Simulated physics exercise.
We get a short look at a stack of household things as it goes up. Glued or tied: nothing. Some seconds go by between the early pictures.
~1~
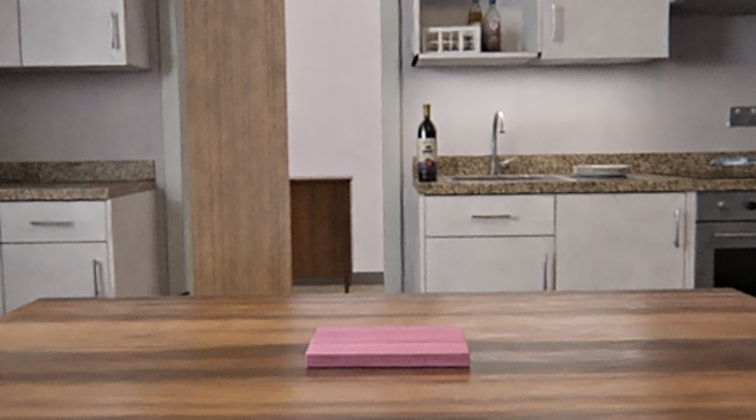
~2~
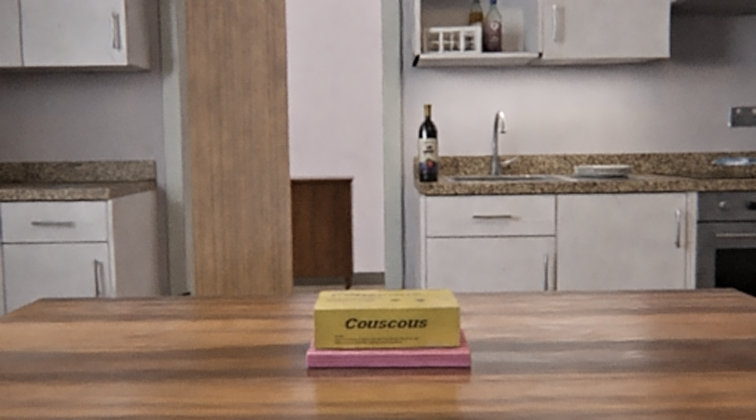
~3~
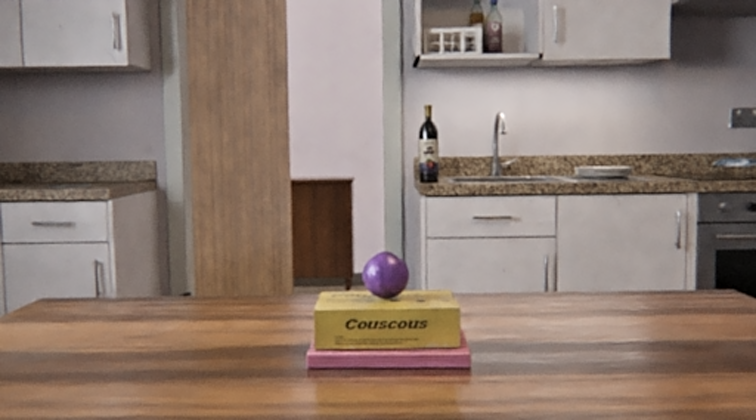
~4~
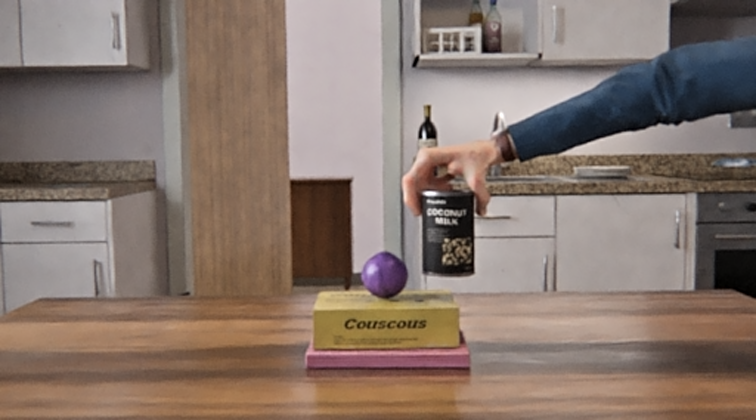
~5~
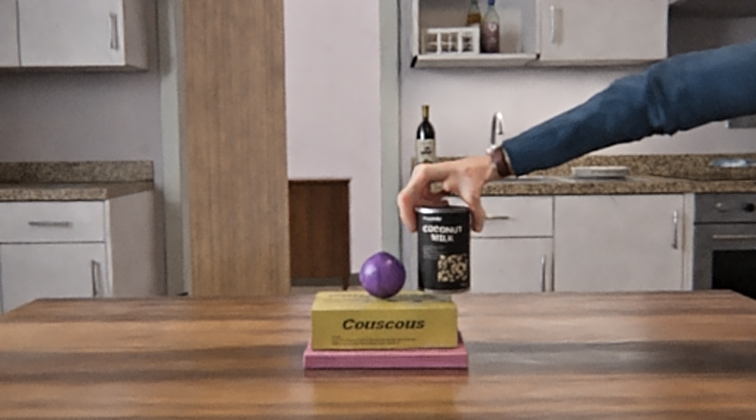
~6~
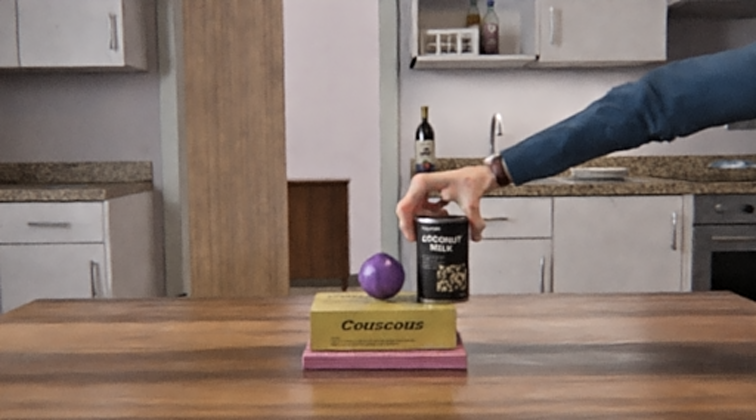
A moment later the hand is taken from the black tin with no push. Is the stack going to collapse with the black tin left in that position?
No, it remains standing.
Then, 0.50 s on from there, no change.
Then, 1.30 s on from there, black tin resting near (444, 258).
In the end, all 4 unmoved. At the end, from the last picture's camera, black tin near (444, 258). The pile keeps its balance.
